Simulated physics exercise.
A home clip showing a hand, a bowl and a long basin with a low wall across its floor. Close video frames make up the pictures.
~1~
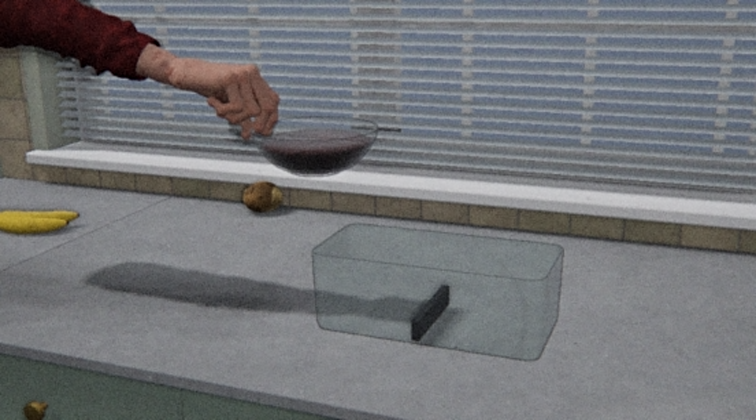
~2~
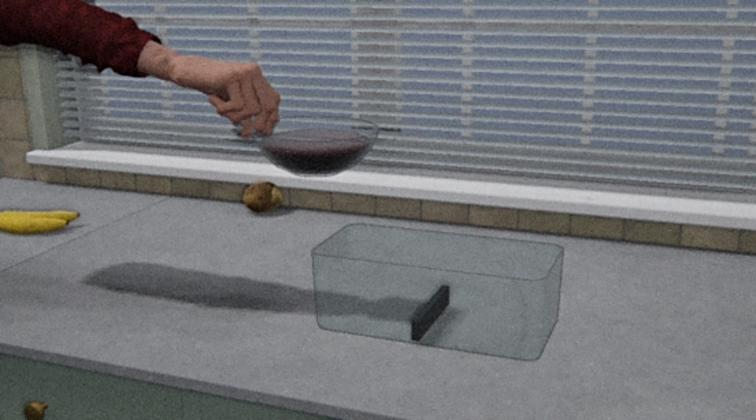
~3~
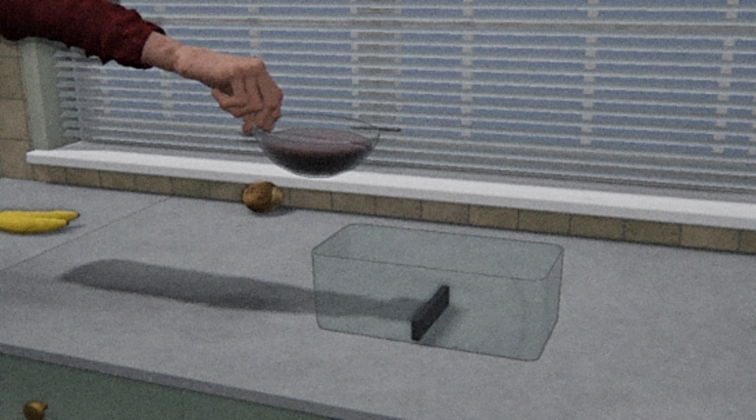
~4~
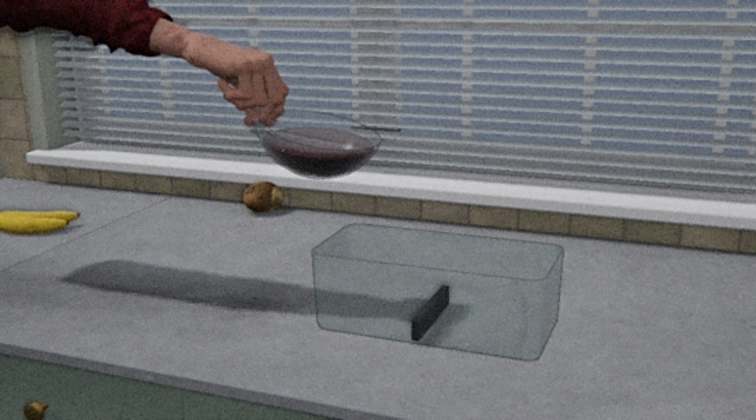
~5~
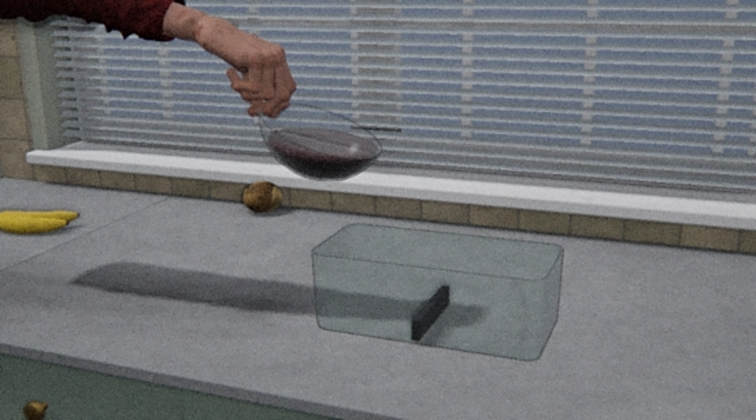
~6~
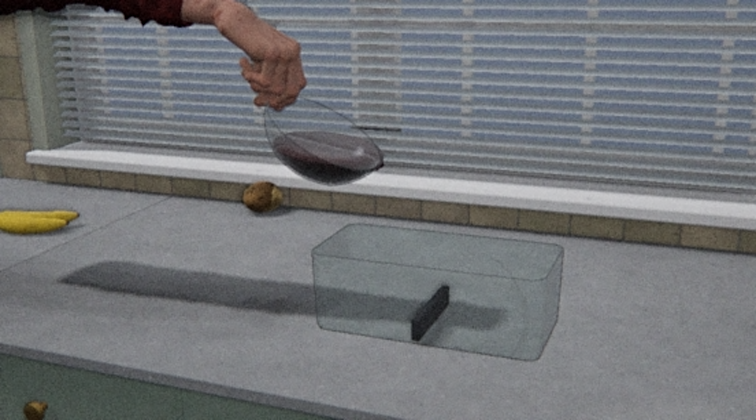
A hand steadily tilts a clear bowl of dark wine rightward above a long basin.
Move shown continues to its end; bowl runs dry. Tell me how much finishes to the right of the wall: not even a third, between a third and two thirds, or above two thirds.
It works out to not even a third.
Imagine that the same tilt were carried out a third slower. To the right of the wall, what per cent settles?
Roughly 20 percent.
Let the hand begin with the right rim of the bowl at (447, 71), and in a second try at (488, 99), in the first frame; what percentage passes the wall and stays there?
First place gives some 70 %, second place some 65 %.
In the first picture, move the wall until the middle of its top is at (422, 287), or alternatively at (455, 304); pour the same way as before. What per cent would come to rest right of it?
First try 15 per cent, second try 20 per cent.
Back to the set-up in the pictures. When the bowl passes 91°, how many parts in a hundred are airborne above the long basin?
About 20 %.
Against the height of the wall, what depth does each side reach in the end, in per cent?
On the left roughly 70, on the right roughly 20.
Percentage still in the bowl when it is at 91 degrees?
Still holding around 5 %, give or take.
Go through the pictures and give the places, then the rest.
In the first picture, it leans 0°; its right rim is at (374, 133); the wine meets the walls at (267, 136) and (369, 143); the long basin's rim runs from (330, 239) to (555, 264); the wall's top is at (431, 303).
In the second picture, it leans 1°; its right rim is at (374, 135); the wine meets the walls at (267, 136) and (370, 144).
In the third picture, it leans 6°; its right rim is at (375, 140); the wine meets the walls at (268, 133) and (371, 146).
In the fourth picture, it leans 12°; its right rim is at (376, 147); the wine meets the walls at (271, 131) and (373, 150).
In the fifth picture, it leans 21°; its right rim is at (377, 157); the wine meets the walls at (275, 131) and (377, 153).
In the sixth picture, it leans 31°; its right rim is at (375, 169); the wine meets the walls at (281, 135) and (364, 153); 6 per cent is over the edge.
A moment on, the bowl is tipped on its side and 3 per cent is still to pour, 72 is left of the wall and 4 right of it.
Next, the bowl is tipped right over and 0 per cent is still to pour, 73 is left of the wall and 19 right of it.
Then the bowl is tipped right over and 0 per cent is still to pour, 70 is left of the wall and 25 right of it.
Later the bowl is tipped right over and 0 per cent is still to pour, 70 is left of the wall and 25 right of it.
At rest 70 per cent lies left of the wall, 25 right of it and 6 outside.
